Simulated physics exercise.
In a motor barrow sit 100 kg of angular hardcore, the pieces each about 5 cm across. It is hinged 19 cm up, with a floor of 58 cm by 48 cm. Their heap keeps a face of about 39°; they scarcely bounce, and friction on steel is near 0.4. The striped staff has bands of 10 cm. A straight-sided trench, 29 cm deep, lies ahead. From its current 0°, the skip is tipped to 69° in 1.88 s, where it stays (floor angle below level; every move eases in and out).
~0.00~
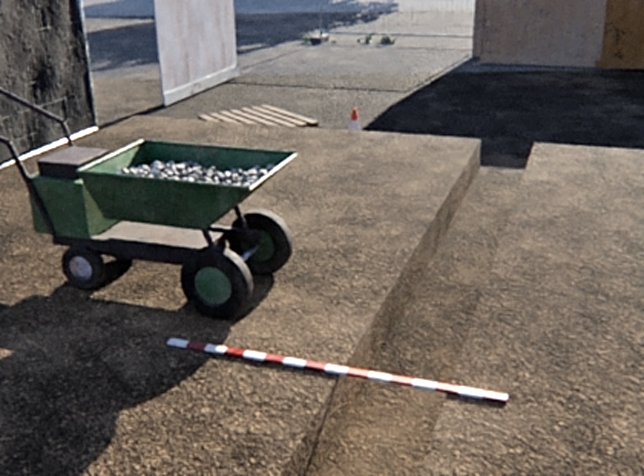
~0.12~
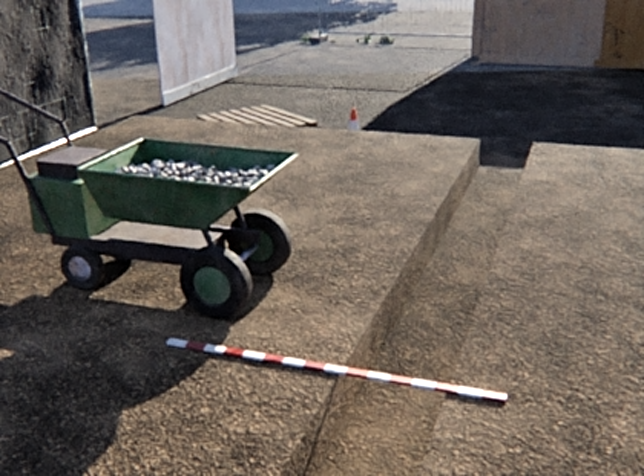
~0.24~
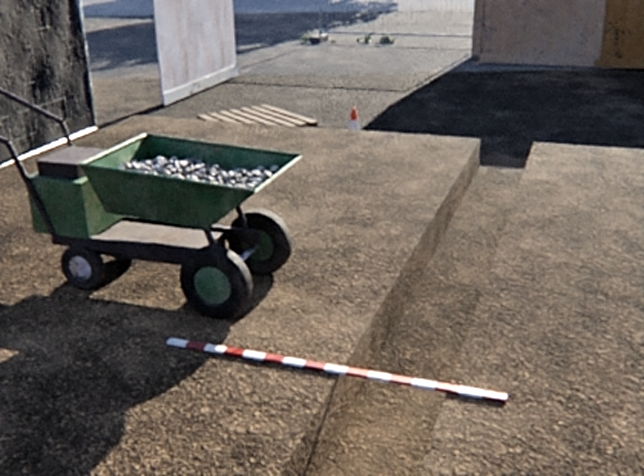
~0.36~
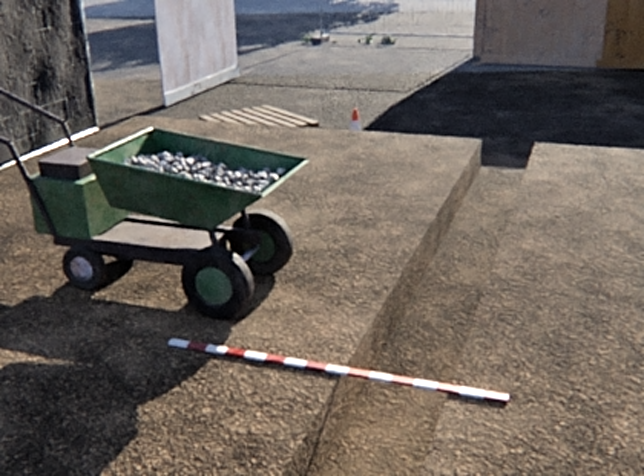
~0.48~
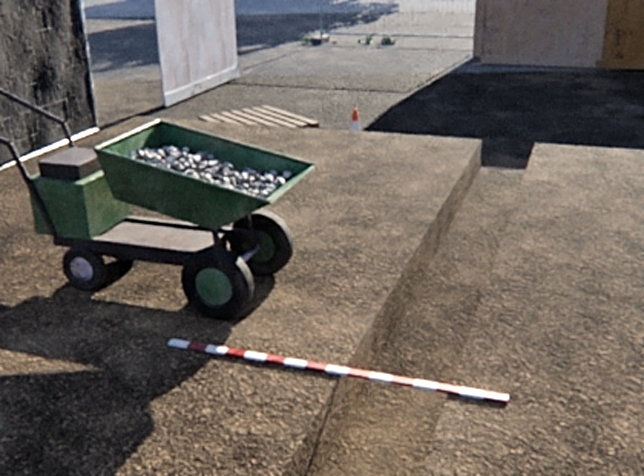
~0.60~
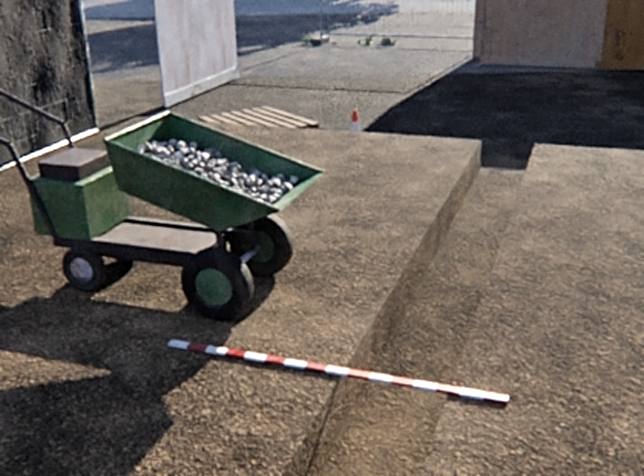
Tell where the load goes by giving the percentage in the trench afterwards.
About 71 per cent of the load is in the trench.
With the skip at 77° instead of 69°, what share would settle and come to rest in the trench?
In that case near 55 per cent.
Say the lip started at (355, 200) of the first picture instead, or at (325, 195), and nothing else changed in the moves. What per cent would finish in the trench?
First place: Near 60%; second place: Near 95%.
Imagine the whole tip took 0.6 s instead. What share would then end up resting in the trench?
Then about 85 per cent.
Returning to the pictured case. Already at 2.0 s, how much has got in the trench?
Close to 30 per cent at that time.
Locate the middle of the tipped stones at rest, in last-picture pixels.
I'd point to around (403, 356).
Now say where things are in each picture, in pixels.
In the first picture, lip at (250, 189), floor tilted 0°, highest stones at (193, 171).
In the second picture, the skip is at 1°, its lip at (250, 189); the top of the load is at (183, 170); the stones move at 0.1 m/s on average.
In the third picture, lip at (255, 192), floor tilted 3°, highest stones at (172, 166); the stones move at 0.2 m/s on average.
In the fourth picture, the skip is at 7°, its lip at (262, 196); the top of the load is at (166, 161); the stones move at 0.3 m/s on average.
In the fifth picture, the skip is at 11°, its lip at (270, 202); the top of the load is at (162, 154); the stones move at 0.4 m/s on average.
In the sixth picture, the skip is at 17°, its lip at (279, 211); the top of the load is at (166, 149); the stones move at 0.4 m/s on average.
After 1.4 s the floor is at 58°; 100 % in the skip; the foremost stones are at (332, 268).
After 2.0 s the floor is at 69°; 43 % in the skip, 28 % short of the trench, 28 % in the trench; the foremost stones are at (446, 379).
After 2.3 s the floor is at 69°; 14 % in the skip, 28 % short of the trench, 58 % in the trench; the foremost stones are at (459, 387).
After 4.3 s the floor is at 69°; 0 % in the skip, 28 % short of the trench, 71 % in the trench; the foremost stones are at (462, 373).
